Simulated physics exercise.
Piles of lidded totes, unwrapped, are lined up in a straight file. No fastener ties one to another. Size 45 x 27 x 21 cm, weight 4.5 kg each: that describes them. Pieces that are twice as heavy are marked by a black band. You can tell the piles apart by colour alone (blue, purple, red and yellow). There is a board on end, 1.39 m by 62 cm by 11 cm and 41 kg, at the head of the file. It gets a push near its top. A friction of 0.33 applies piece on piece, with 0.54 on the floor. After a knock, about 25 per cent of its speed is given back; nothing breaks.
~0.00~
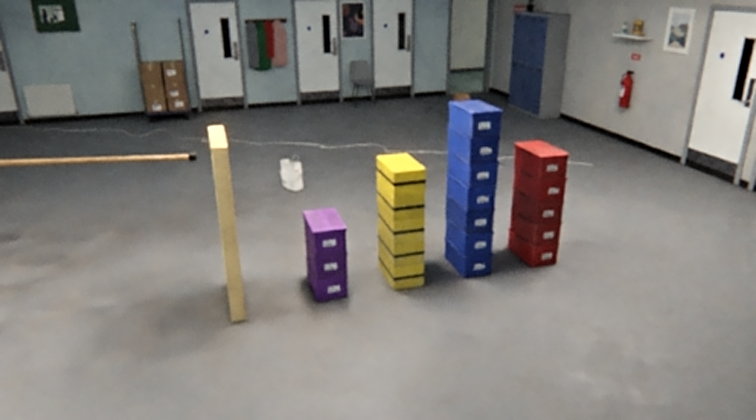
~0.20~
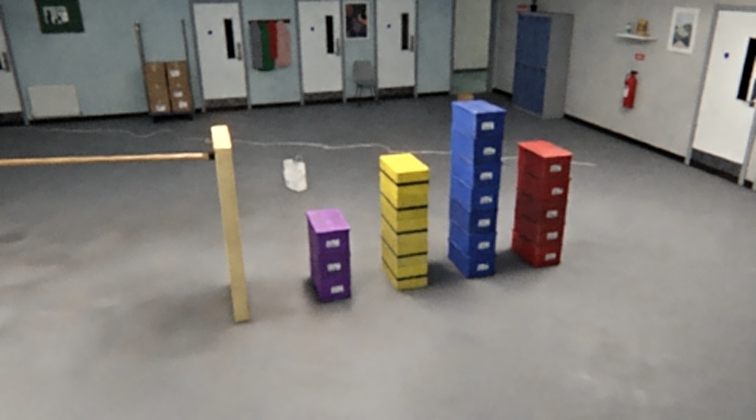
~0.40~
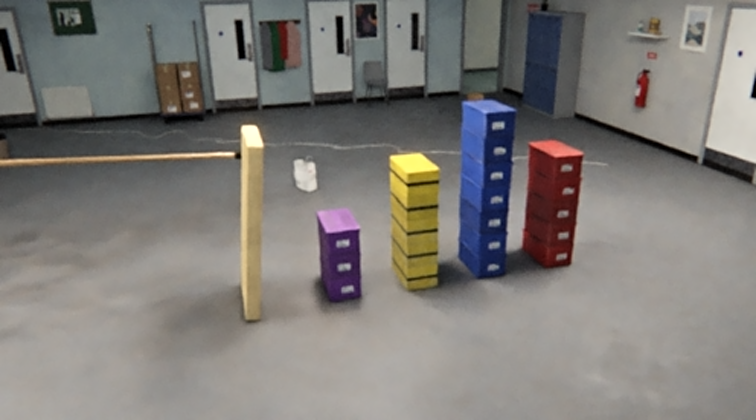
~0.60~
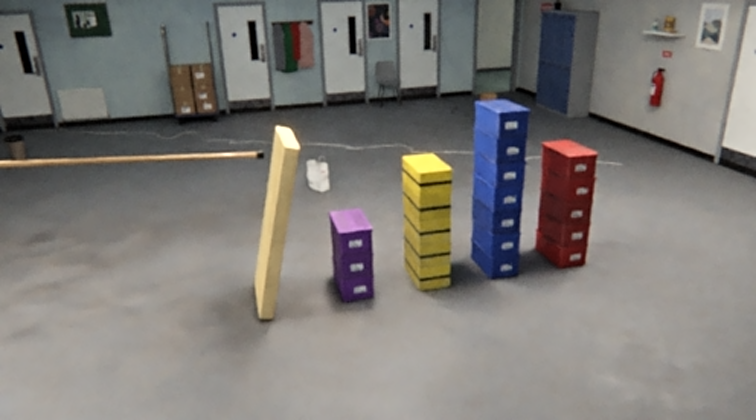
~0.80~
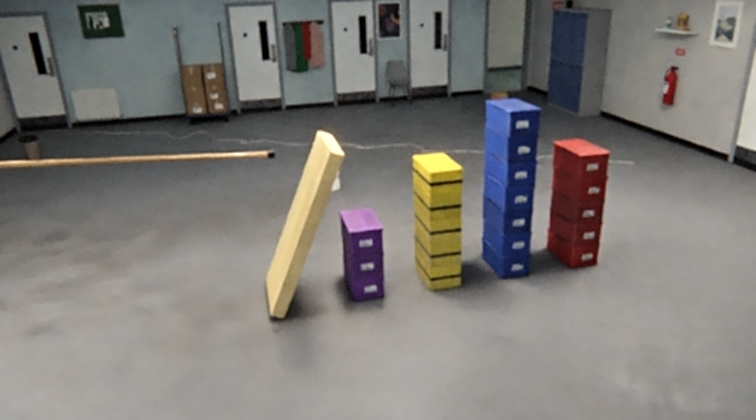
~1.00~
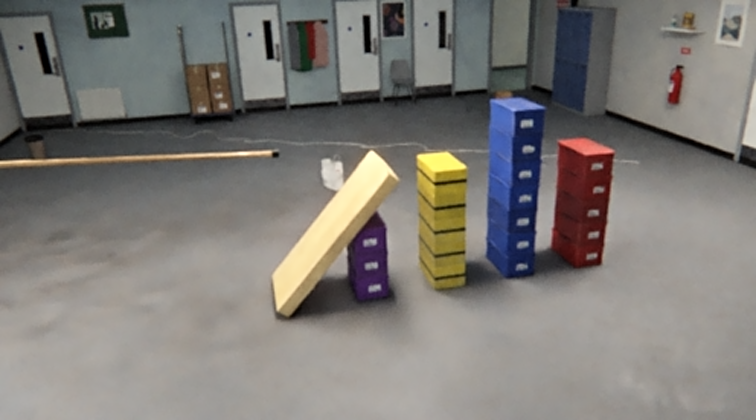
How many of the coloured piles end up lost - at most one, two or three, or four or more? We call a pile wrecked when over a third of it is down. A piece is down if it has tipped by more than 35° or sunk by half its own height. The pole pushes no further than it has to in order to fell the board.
At most one.
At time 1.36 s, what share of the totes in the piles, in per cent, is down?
5 per cent.
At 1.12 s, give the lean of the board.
It's tipped some 50 degrees away from upright by then.
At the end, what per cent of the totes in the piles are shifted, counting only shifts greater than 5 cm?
The shifted ones make up 5 per cent.
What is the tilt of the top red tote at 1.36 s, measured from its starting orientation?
Roughly 0°.
After 1.12 s, board 50° from upright; none of the 20 totes down, 1 disturbed; top purple tote leaning 6°.
After 1.36 s, board 71° from upright; 1 of the 20 totes down; top purple tote leaning 18°, 31 cm lower.
At rest (3.2 s), board 62° from upright; 1 of the 20 totes down; top blue tote unmoved; top yellow tote unmoved. No coloured pile is wrecked. As the last picture would show them, middles, top blue tote near (517, 117), top yellow tote near (443, 174).
